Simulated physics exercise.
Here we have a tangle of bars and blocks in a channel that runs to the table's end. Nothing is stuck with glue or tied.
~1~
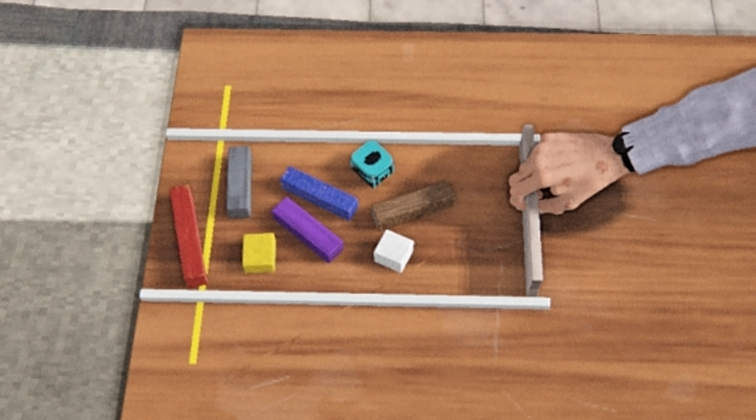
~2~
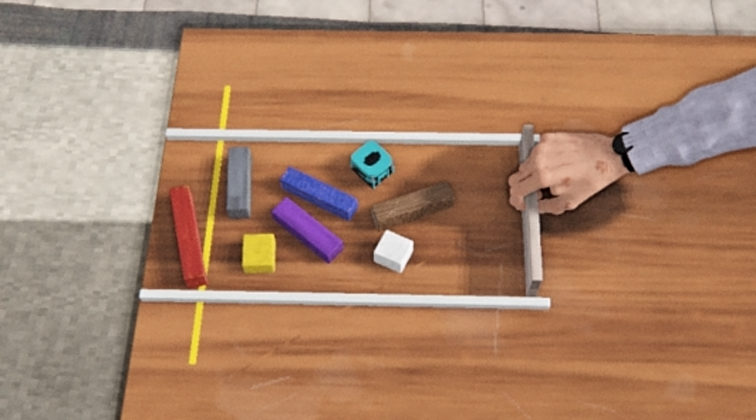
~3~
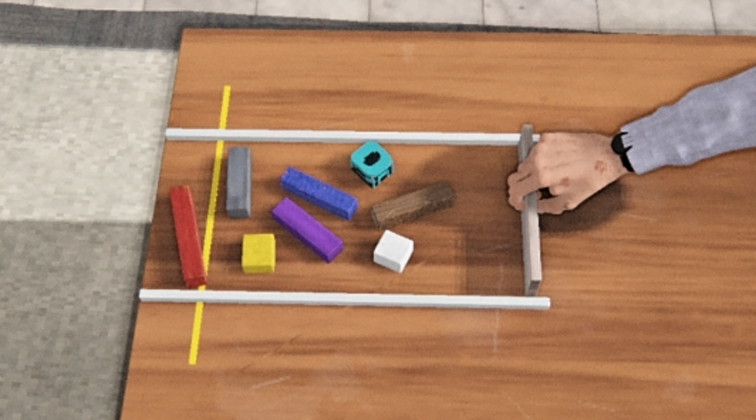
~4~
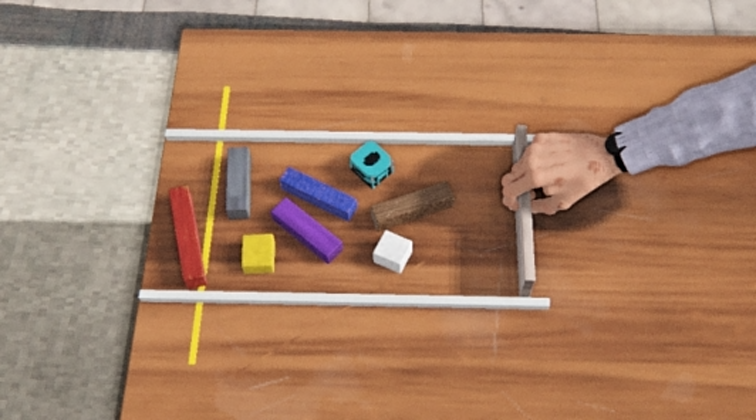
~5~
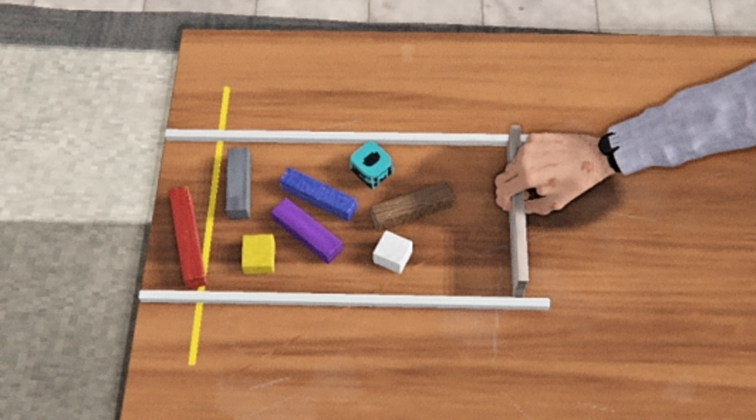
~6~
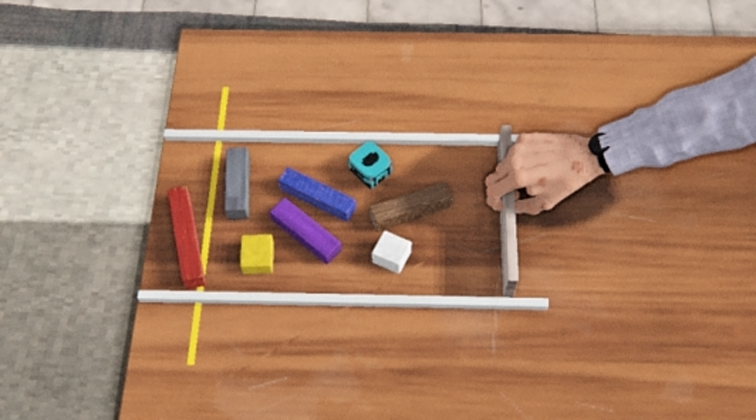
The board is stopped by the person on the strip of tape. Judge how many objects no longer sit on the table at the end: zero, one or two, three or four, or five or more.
You'd see three or four pieces leave the end and fall.
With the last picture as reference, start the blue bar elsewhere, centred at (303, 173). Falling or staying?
It simply keeps its place on top.
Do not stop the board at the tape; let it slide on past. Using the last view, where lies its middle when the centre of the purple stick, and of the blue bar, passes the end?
Purple stick: (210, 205); blue bar: (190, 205).
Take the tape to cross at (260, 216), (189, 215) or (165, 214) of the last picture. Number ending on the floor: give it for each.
It would be 1, then 5, then 6.
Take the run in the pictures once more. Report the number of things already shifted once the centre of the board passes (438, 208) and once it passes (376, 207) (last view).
Tally: 1; 5.
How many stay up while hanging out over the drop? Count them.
So the number is 1.
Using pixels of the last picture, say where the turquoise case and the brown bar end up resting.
I'd say approximately (201, 153) and then (181, 219).
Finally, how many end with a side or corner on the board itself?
It touches 3.
Soon after, none off yet; red bar at rest near (186, 237); grey stick at rest near (238, 183); yellow block at rest near (257, 254).
After that, none off yet; red bar moving near (175, 237); grey stick moving near (227, 182); yellow block displaced about its own width near (206, 244).
In the end, the number that fall off is three or four; gone, yellow block, grey stick and red bar.
